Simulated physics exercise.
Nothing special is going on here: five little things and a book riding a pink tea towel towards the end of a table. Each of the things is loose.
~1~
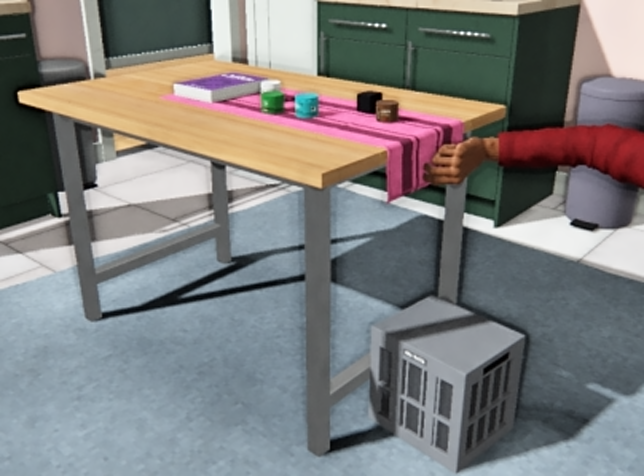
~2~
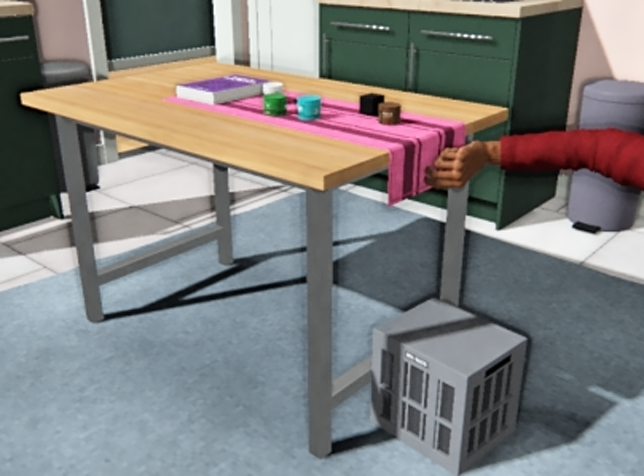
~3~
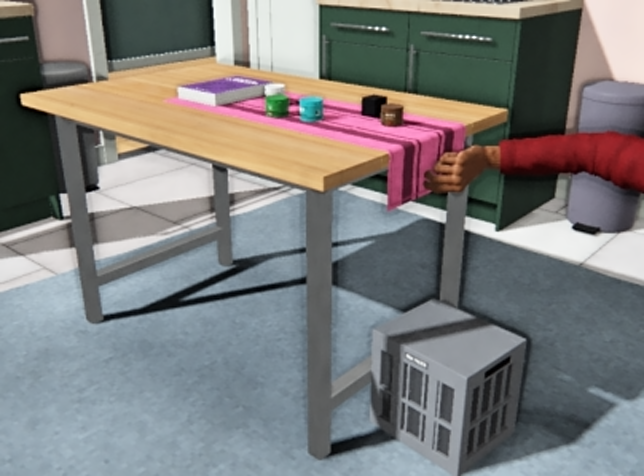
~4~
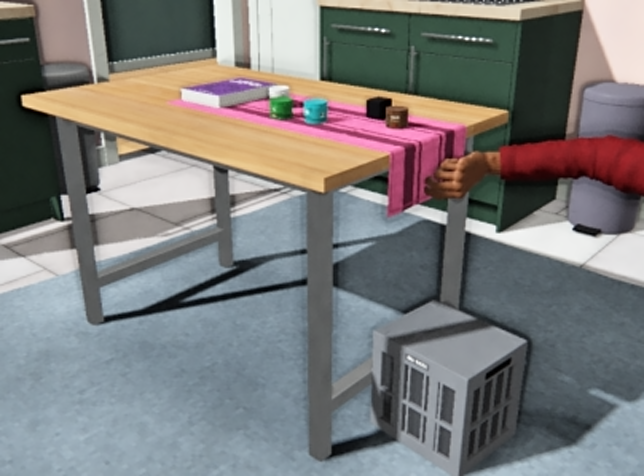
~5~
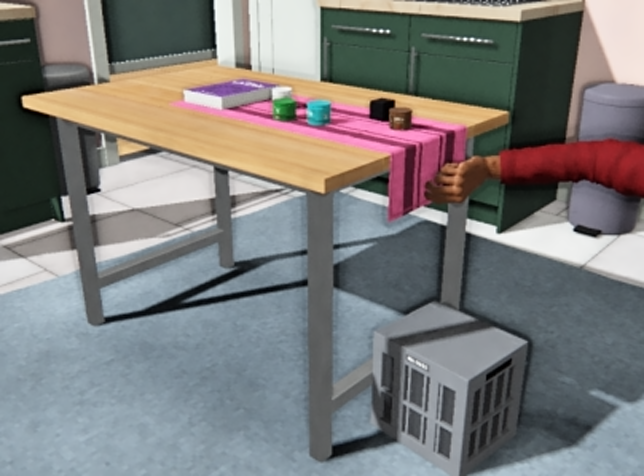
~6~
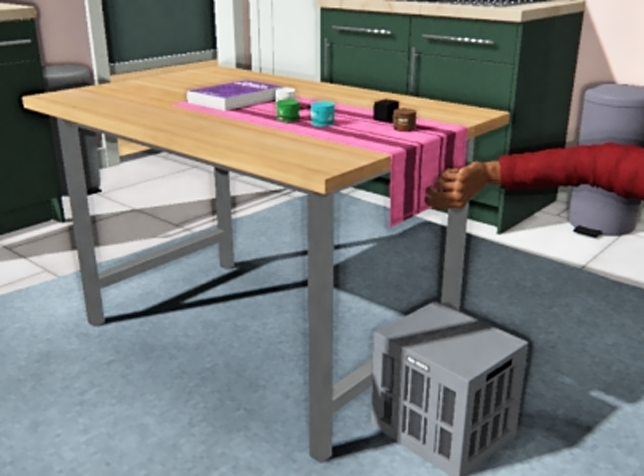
The video shows a hand in a red sleeve slowly pulling a pink cloth down over the right end of a wooden table, as the book and small pots on it shift slightly right above a grey crate.
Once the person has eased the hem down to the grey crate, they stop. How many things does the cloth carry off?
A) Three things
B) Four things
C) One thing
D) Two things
(A) Three things.
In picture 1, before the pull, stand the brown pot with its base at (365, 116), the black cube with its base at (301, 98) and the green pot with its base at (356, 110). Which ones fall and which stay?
The brown pot tumbles off, the black cube survives, the green pot tumbles off.
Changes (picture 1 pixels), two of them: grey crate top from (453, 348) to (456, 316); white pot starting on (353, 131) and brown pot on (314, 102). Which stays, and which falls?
Looks like the white pot ends up down, and the brown pot hangs in there.
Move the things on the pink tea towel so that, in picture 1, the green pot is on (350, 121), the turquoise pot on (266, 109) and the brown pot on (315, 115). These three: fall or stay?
Result - green pot: Down; turquoise pot: Still up; brown pot: Down.
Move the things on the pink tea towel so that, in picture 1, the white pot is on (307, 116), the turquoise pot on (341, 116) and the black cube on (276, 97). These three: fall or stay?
White pot - leaves the top, turquoise pot - leaves the top, black cube - stays aboard.
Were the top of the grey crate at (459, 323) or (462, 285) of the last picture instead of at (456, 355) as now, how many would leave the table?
Counts: 2, 1.
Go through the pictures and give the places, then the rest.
The first frame shows hem (386, 204); brown pot (388, 102); black cube (370, 93); turquoise pot (307, 95); green pot (273, 94); white pot (271, 82); top of the crate (453, 348).
The second frame shows hem (387, 207); brown pot (390, 104).
The third frame shows hem (387, 211); black cube (375, 97).
The fourth frame shows hem (387, 217); turquoise pot (316, 101); top of the crate (455, 353).
The fifth frame shows hem (388, 222); green pot (284, 101).
The sixth frame shows hem (390, 228); brown pot (405, 111); black cube (387, 101); turquoise pot (323, 104); green pot (288, 102); white pot (286, 90).
Early on, hem near (426, 271); brown pot gone.
Midway, hem on the crate; brown pot, black cube and turquoise pot gone.
Finally, hem on the crate; brown pot, black cube and turquoise pot gone. The count of fallen things is three.
